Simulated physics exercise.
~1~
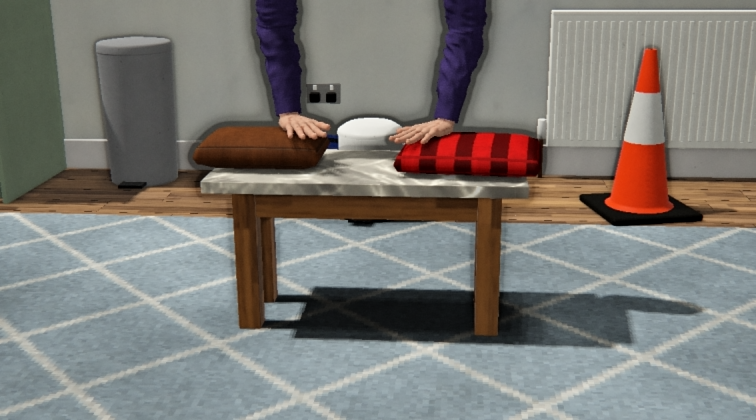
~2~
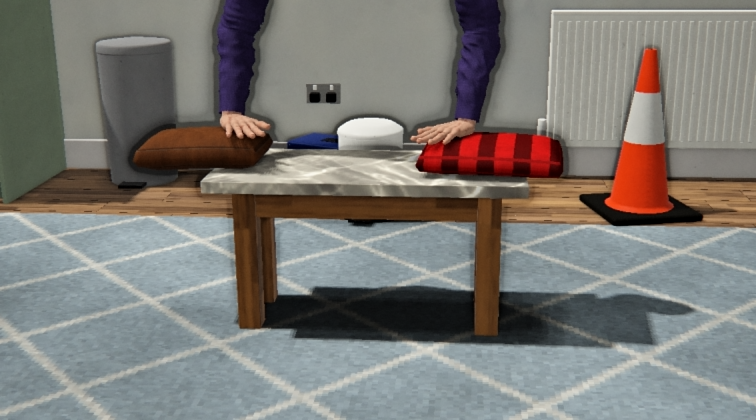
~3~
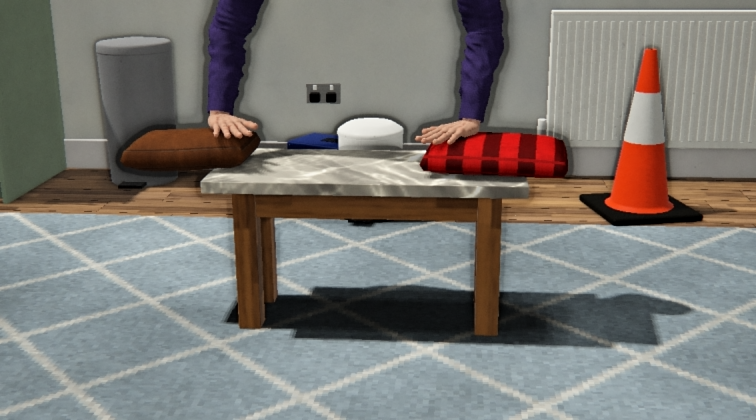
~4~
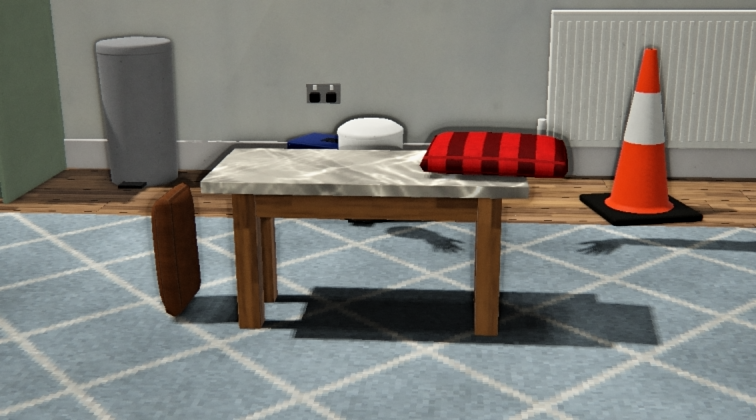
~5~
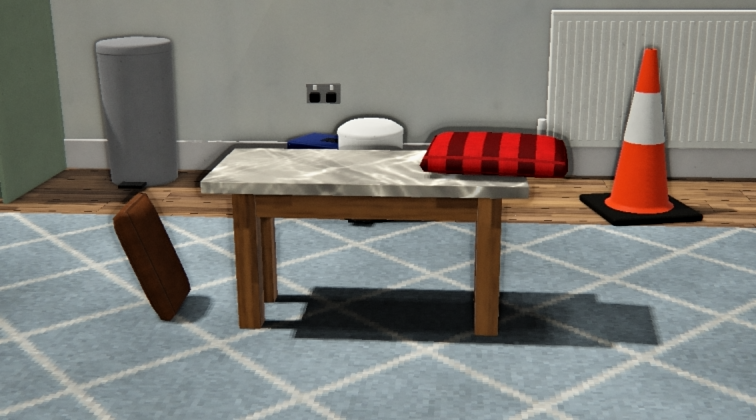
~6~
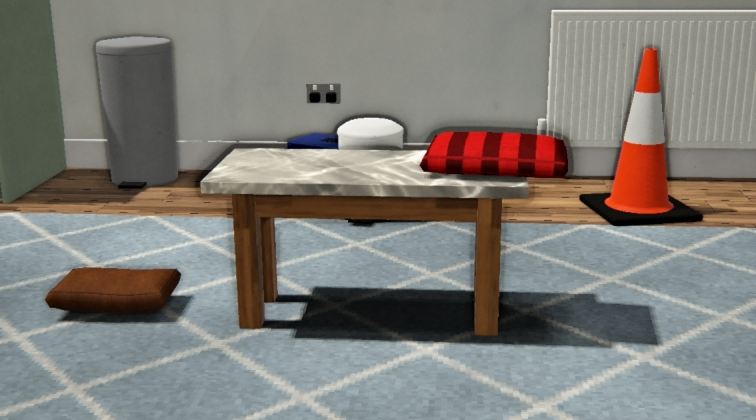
Two hands in purple sleeves press on a brown cushion-like bag at the left and a red pillow with dark stripes at the right, both on a short, pale-topped wooden table. The fixed view faces a grey-walled room with a patterned blue rug, a grey bin at left, and an orange and white cone before a radiator at right. The hands slide the two apart until each sticks out past its end, then let go and withdraw. The brown bag tips off, lands upright on the rug, leans left and flops flat. The red pillow stays still on the table.
